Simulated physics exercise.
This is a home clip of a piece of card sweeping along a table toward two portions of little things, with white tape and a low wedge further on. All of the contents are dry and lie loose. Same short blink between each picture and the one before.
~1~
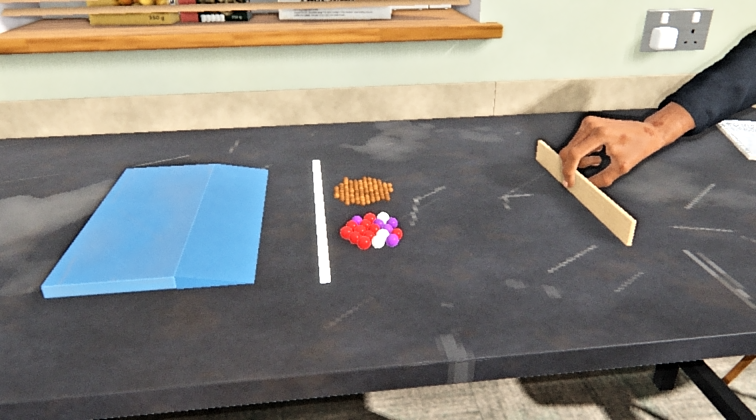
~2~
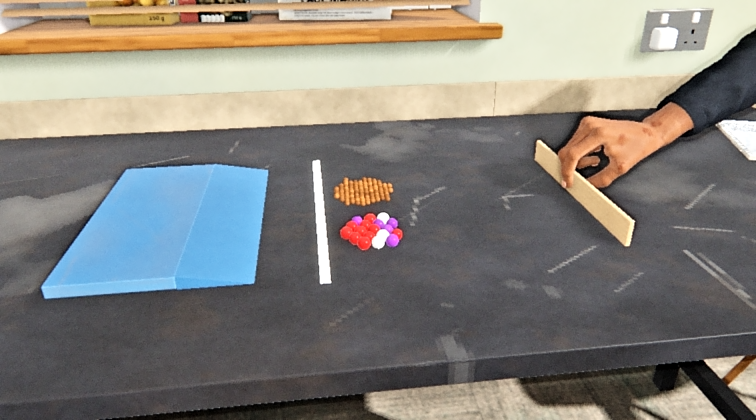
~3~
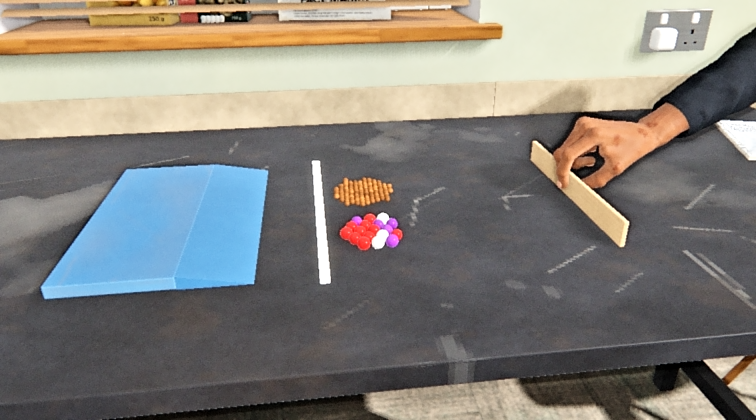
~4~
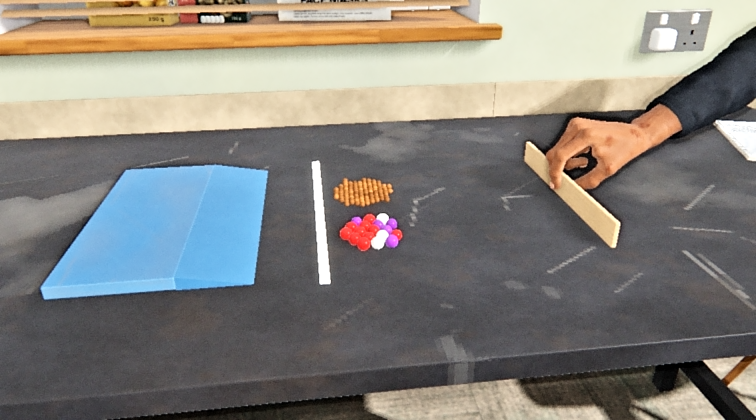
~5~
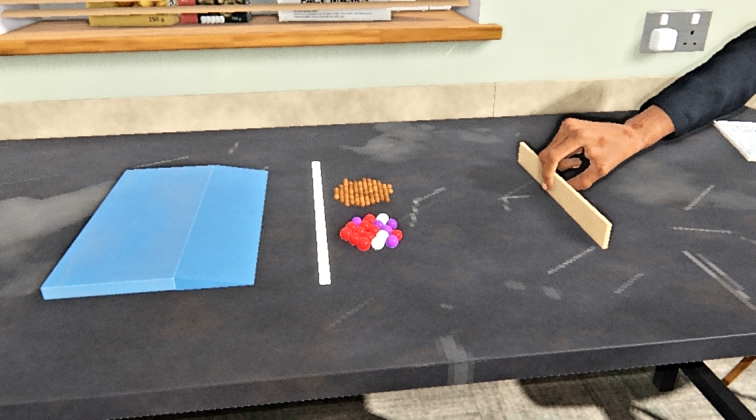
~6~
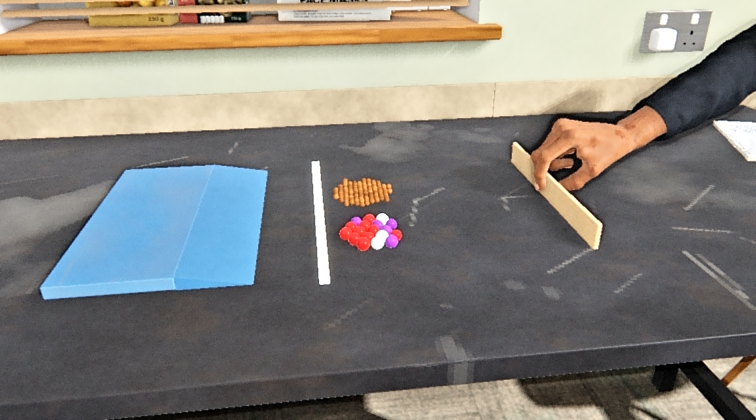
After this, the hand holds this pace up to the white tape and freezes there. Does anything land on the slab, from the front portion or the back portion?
The front portion doesn't reach the top, the Back portion doesn't reach the top.
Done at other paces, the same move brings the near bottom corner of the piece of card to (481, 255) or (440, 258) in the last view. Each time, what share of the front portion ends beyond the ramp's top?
First run: Near 100 %; second run: Near 100 %.
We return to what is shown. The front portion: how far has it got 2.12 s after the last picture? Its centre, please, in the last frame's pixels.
Its centre is near (266, 239).
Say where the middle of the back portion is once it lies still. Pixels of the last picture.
Close to (290, 196).
Then, 0.91 s on from there, piece of card still moving, near (432, 184); front portion the whole lot short of the ramp; back portion the whole lot short of the ramp.
Then, 1.84 s on from there, piece of card stopped at the white tape; front portion the whole lot short of the ramp; back portion the whole lot short of the ramp.
In the end, piece of card stopped at the white tape; front portion none at all past the top, the whole lot short of the ramp; back portion none at all past the top, the whole lot short of the ramp.
